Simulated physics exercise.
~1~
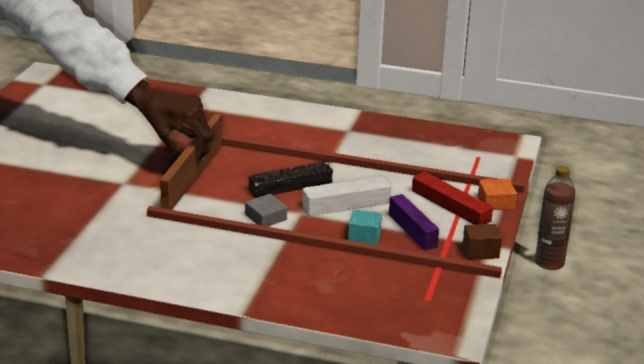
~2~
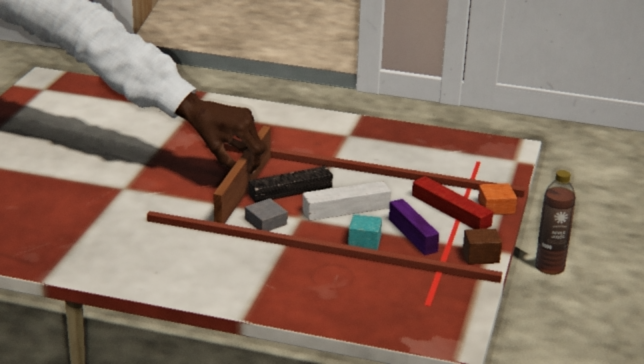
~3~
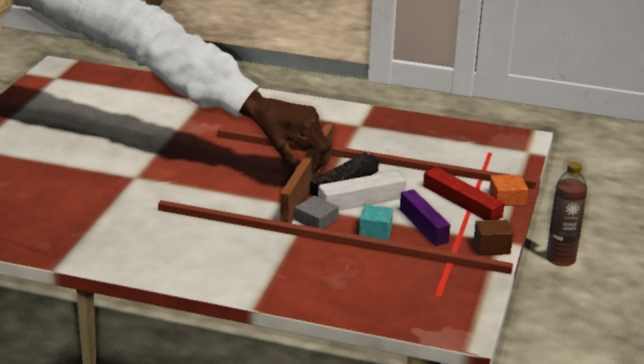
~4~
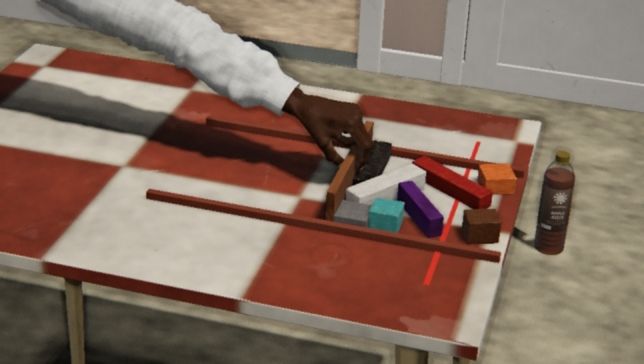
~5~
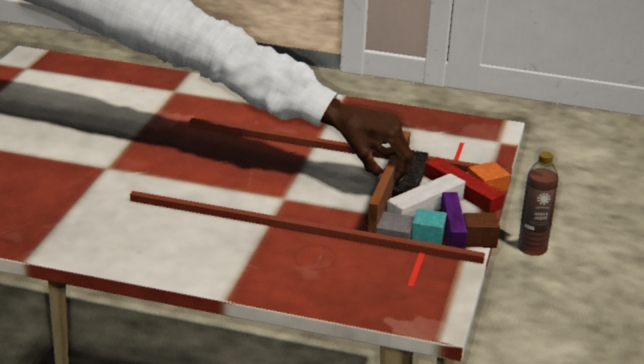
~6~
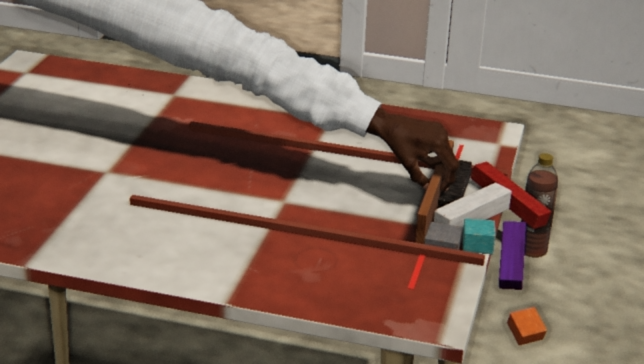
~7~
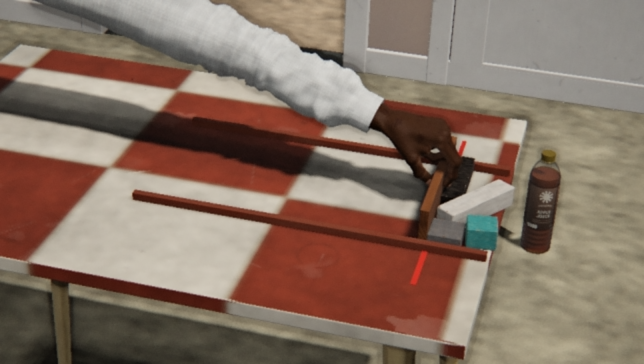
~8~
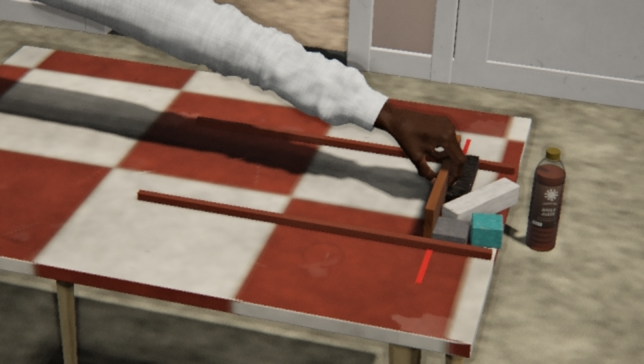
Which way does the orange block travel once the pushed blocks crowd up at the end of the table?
It moves down, dropping off the right end of the table towards the floor.
